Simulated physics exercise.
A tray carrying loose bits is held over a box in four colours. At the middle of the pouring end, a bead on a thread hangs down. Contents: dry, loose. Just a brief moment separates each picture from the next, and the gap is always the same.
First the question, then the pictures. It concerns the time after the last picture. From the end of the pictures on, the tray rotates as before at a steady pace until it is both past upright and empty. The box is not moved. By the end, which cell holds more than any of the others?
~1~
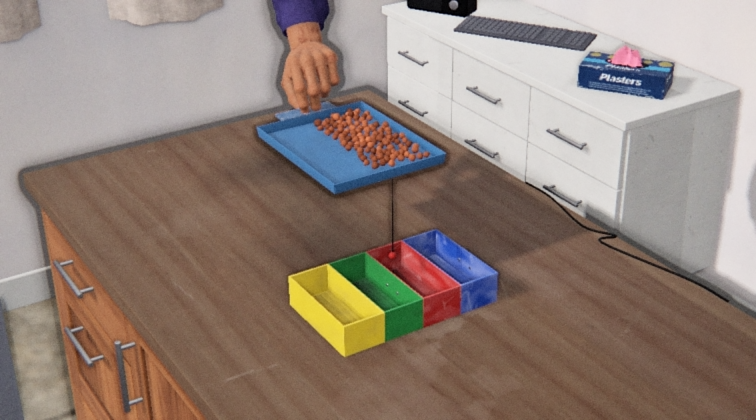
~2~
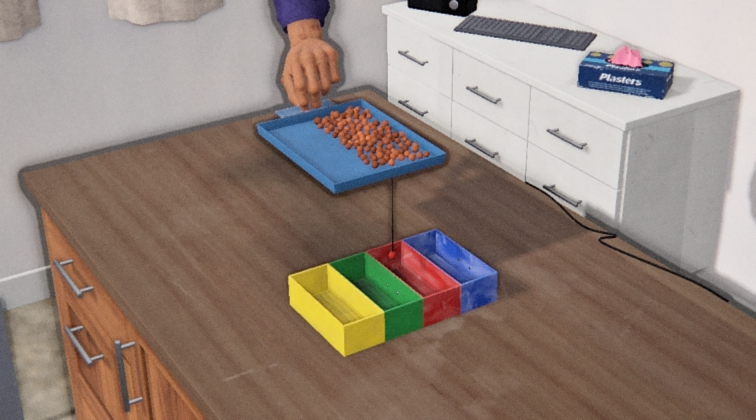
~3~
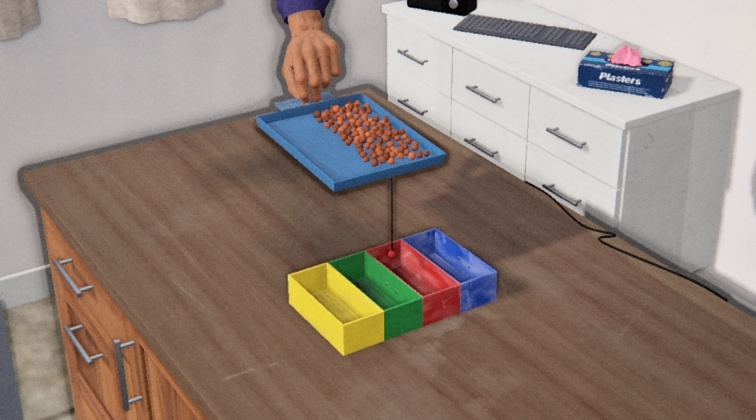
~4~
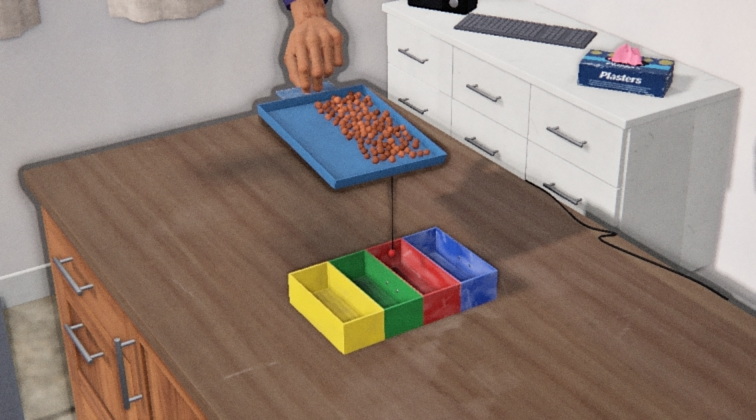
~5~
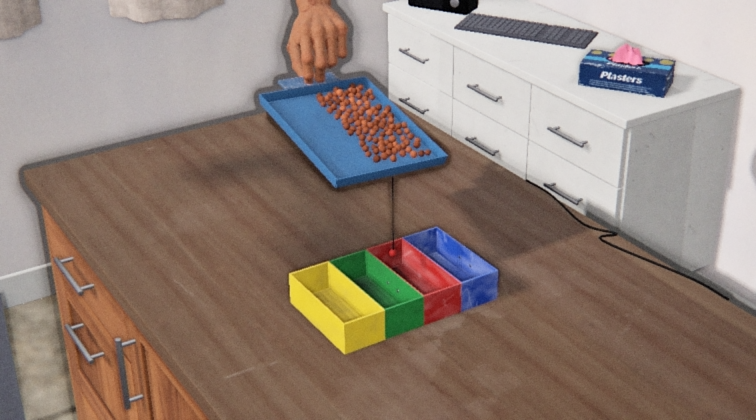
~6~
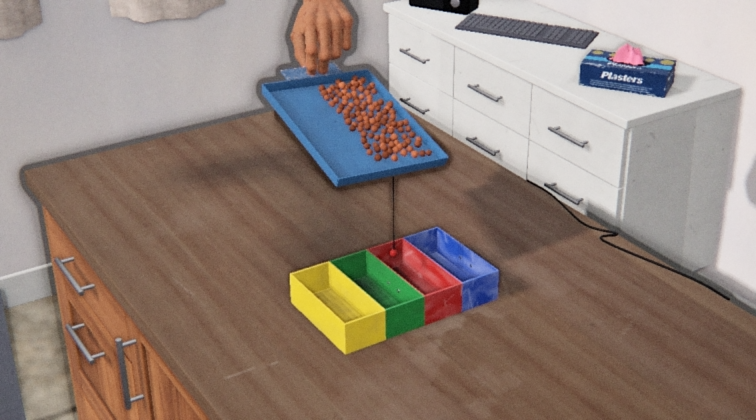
That would be the blue one.
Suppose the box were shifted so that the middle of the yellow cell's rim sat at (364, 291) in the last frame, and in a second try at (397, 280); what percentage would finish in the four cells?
In turn 100 and 100 in a hundred.
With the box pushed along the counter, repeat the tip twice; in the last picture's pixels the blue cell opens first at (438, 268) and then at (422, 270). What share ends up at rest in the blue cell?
50 and 30 %.
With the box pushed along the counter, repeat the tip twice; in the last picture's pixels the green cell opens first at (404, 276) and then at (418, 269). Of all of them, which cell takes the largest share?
The first try: The red one. The second: That red cell.
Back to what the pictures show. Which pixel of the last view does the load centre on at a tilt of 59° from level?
Look about (413, 128) in the last picture.
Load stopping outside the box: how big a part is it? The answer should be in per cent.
10 %.
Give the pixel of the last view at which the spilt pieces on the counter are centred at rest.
At about (503, 279).
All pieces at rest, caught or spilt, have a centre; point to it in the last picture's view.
Near (456, 284), more or less.
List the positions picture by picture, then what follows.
The first picture shows corners of the pouring end near (335, 184) and (444, 153), level; middle of the load near (367, 135), clay pellets; bead on its thread near (393, 255); yellow cell near (364, 331); green cell near (404, 317); red cell near (442, 303); blue cell near (479, 290).
The second picture shows corners of the pouring end near (335, 183) and (444, 153), level; middle of the load near (367, 133).
The third picture shows corners of the pouring end near (335, 182) and (444, 153), tipped barely, lowest at the right corner; middle of the load near (366, 129).
The fourth picture shows corners of the pouring end near (336, 179) and (445, 154), tipped a little, lowest at the right corner; middle of the load near (367, 124).
The fifth picture shows corners of the pouring end near (337, 178) and (446, 155), tipped a little, lowest at the right corner; middle of the load near (371, 125).
The sixth picture shows corners of the pouring end near (339, 178) and (447, 157), tipped clearly, lowest at the right corner; middle of the load near (373, 121); yellow cell near (365, 329); green cell near (405, 315); red cell near (443, 301); blue cell near (480, 288).
Shortly afterwards, tray tipped steeply; the whole lot on the tray.
Next, tray tipped right over; the whole lot on the tray.
Some moments later, tray tipped past a quarter turn; near two thirds in the blue cell; near a quarter in the red cell; a little falling or outside the box.
In the end, tray tipped past a quarter turn; near two thirds in the blue cell; near a quarter in the red cell; none at all in the yellow cell; none at all in the green cell; a little outside the box.
